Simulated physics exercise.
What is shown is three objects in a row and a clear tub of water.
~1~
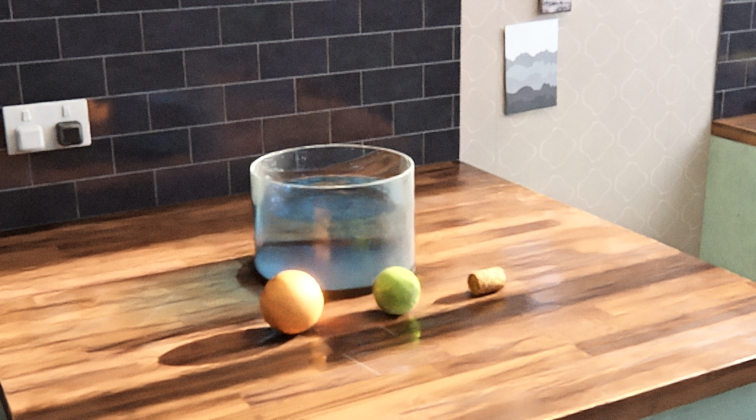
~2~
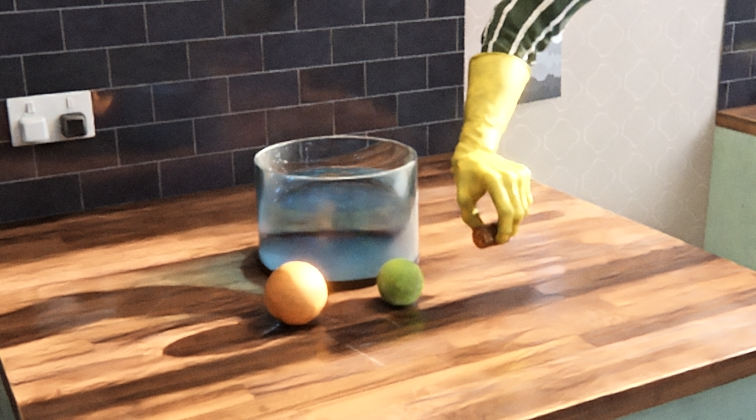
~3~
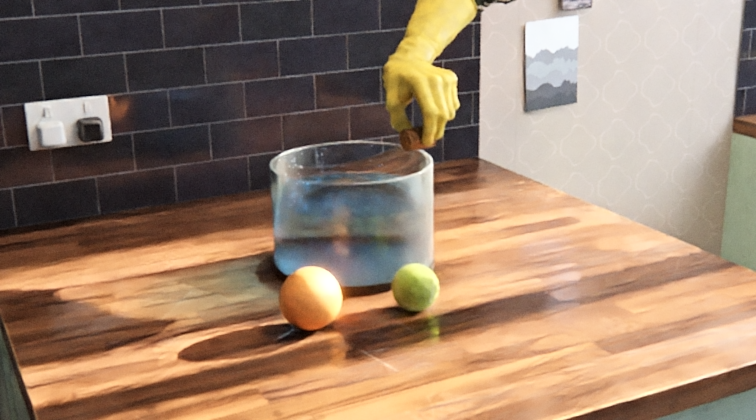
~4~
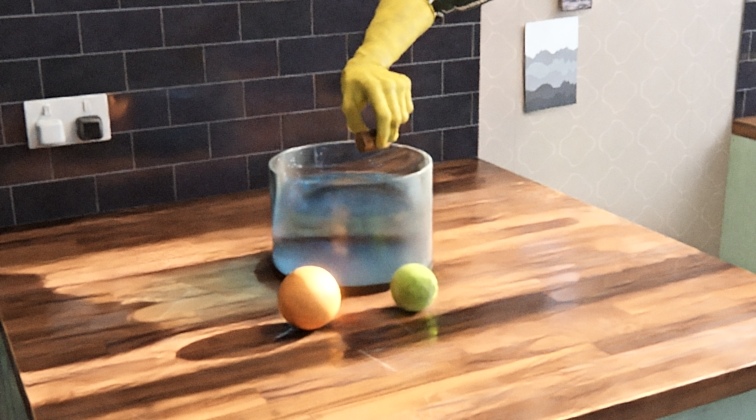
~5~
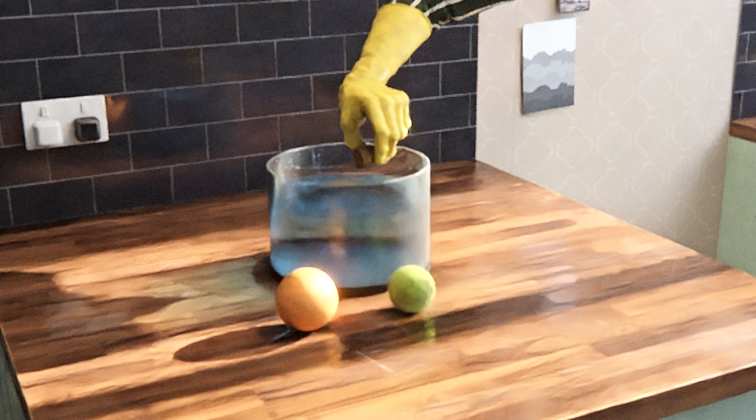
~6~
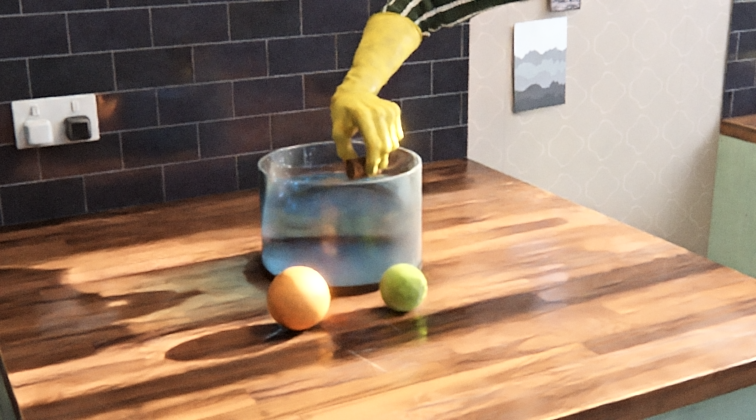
The footage shows an orange, a small green ball and a cork lined up before a clear tub of water; a yellow-gloved hand picks up the cork, carries it left above the tub and lowers it to just over the surface.
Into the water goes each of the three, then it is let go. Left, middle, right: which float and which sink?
Okay - the left one won't go under, the middle one won't go under, the right one won't go under.
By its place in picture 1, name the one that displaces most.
Answer: The left-hand body.
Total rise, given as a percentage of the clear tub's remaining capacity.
About 14 in a hundred.
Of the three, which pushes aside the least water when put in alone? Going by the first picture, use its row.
It is the right-hand piece.
Shortly, the cork bobs at the top.
Then, the tennis ball bobs at the top.
At the finish, the orange bobs at the top; afloat, orange, tennis ball and cork.
